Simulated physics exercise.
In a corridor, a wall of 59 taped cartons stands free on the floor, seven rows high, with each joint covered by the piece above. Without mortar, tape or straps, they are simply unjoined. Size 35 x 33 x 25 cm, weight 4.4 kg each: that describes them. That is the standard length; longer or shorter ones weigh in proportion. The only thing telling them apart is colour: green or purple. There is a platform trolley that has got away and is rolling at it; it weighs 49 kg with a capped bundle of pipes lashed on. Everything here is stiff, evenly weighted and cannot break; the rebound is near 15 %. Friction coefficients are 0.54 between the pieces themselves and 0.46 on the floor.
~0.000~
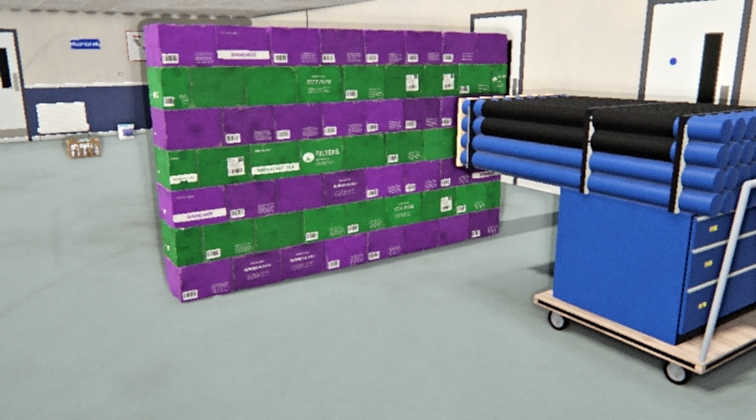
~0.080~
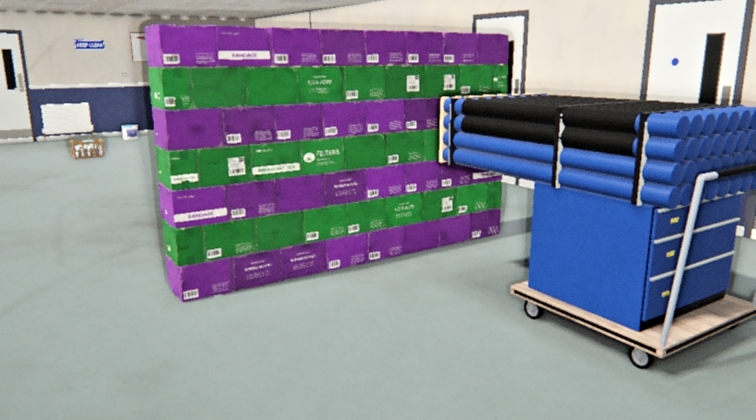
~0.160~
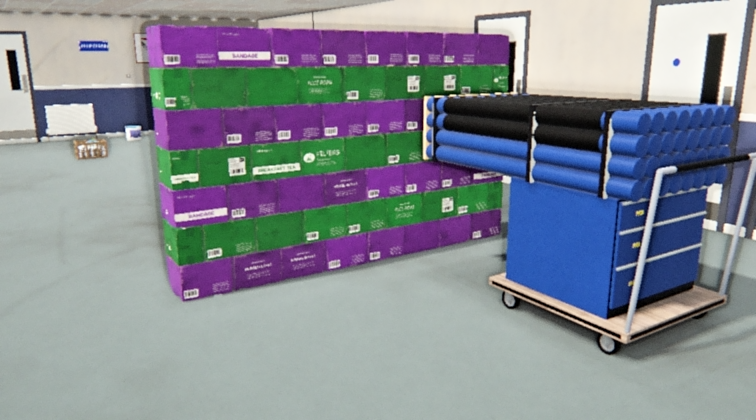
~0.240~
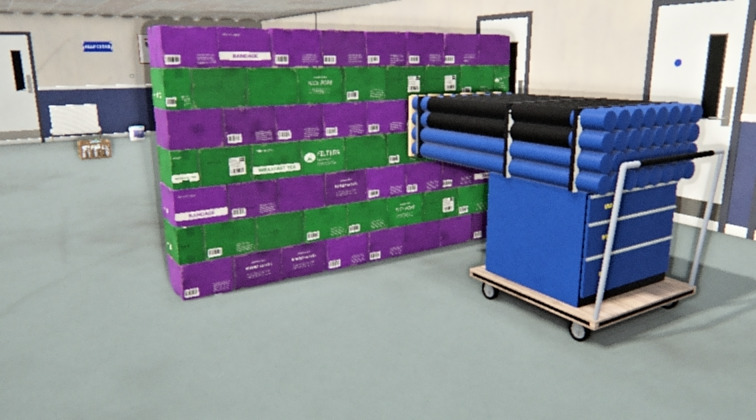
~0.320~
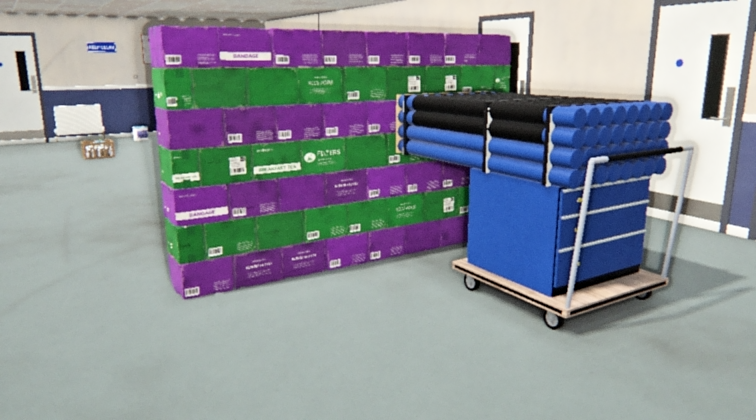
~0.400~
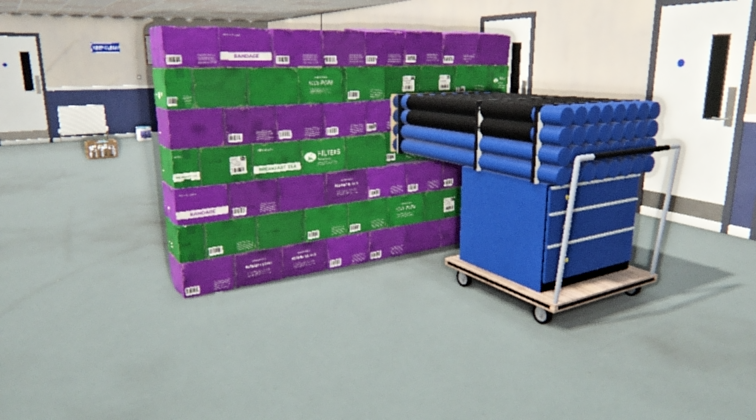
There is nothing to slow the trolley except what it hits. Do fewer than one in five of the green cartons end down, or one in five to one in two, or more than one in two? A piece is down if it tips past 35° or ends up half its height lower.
It is one in five to one in two.
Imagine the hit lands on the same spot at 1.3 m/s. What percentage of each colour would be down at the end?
Purple 0%, green 0%.
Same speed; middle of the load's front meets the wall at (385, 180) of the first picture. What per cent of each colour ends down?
You'd end up with purple at 0 and green at 0 percent down.
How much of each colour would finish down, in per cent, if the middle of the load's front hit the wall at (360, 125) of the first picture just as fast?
That would leave purple at 0 % and green at 0 %.
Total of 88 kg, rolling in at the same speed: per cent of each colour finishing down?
That would leave purple at 30 and green at 40 per cent.
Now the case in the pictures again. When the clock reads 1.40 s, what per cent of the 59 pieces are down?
30 per cent.
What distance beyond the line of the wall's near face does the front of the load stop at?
I'd say around 20 cm, more or less.
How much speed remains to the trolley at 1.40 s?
About 0.0 m/s.
Around 0.84 s, load 20 cm past the wall's line, still rolling; none of the 27 green cartons down (0 of 59 in all colours); top green carton tipped 11°; top purple carton tipped 12°.
Around 1.40 s, load 21 cm past the wall's line, stopped; 8 of the 27 green cartons down (17 of 59 in all colours); top green carton tipped 48°, 14 cm lower; top purple carton tipped 43°, 19 cm lower.
Around 1.78 s, load 21 cm past the wall's line, stopped; 10 of the 27 green cartons down (21 of 59 in all colours); top green carton on its side; top purple carton on its side.
Finally (2.8 s), load 21 cm past the wall's line, stopped; 10 of the 27 green cartons down (21 of 59 in all colours); top green carton on its side; top purple carton upside down. That is 37 per cent. Seen by the last camera, middles, top green carton near (281, 221), top purple carton near (284, 192).
